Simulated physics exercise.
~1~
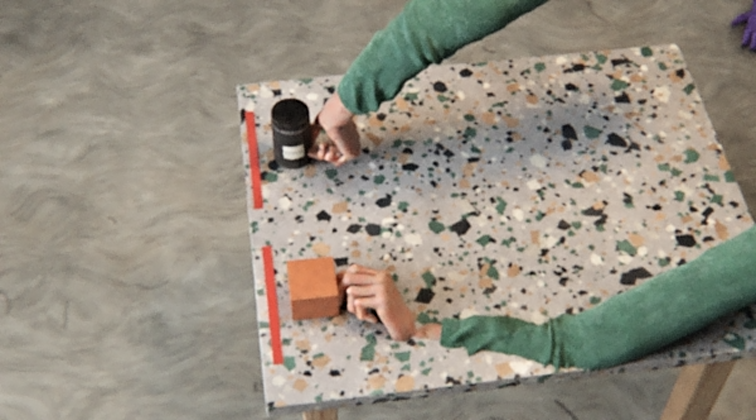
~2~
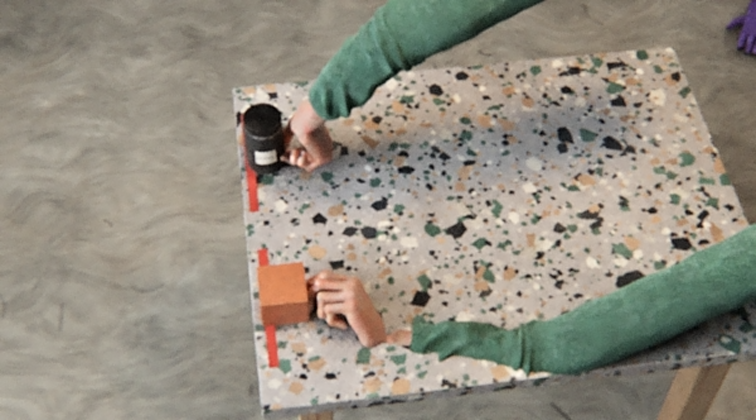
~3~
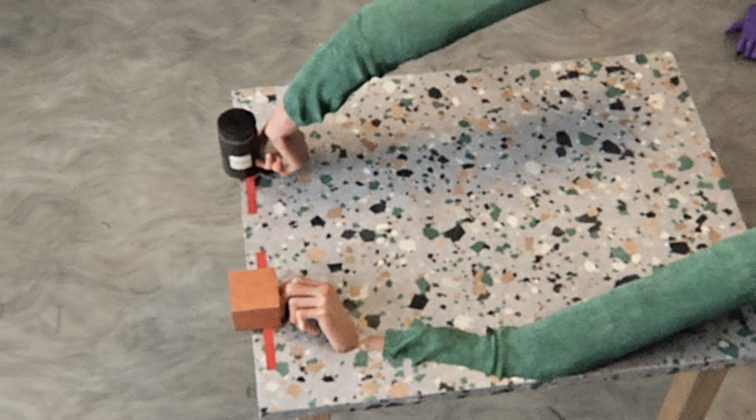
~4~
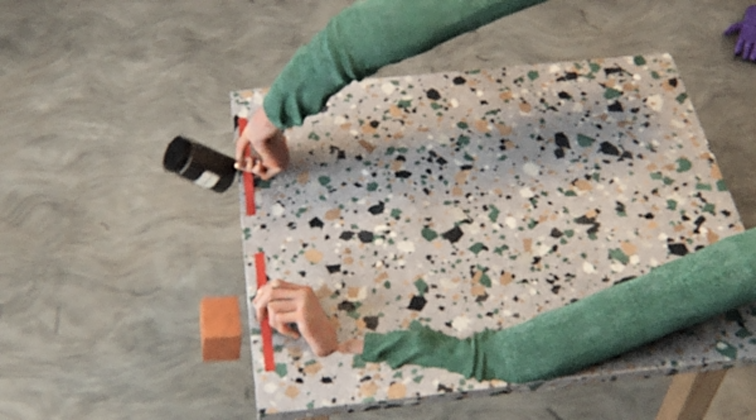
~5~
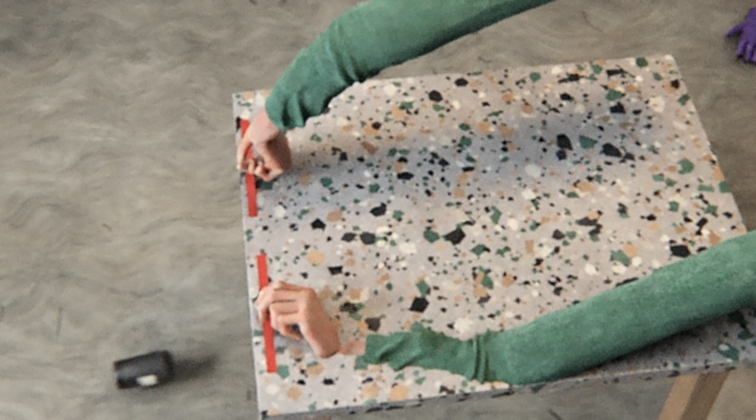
Two green-sleeved arms pushing a black jar and an orange block left across a speckled table until both fall off the edge.
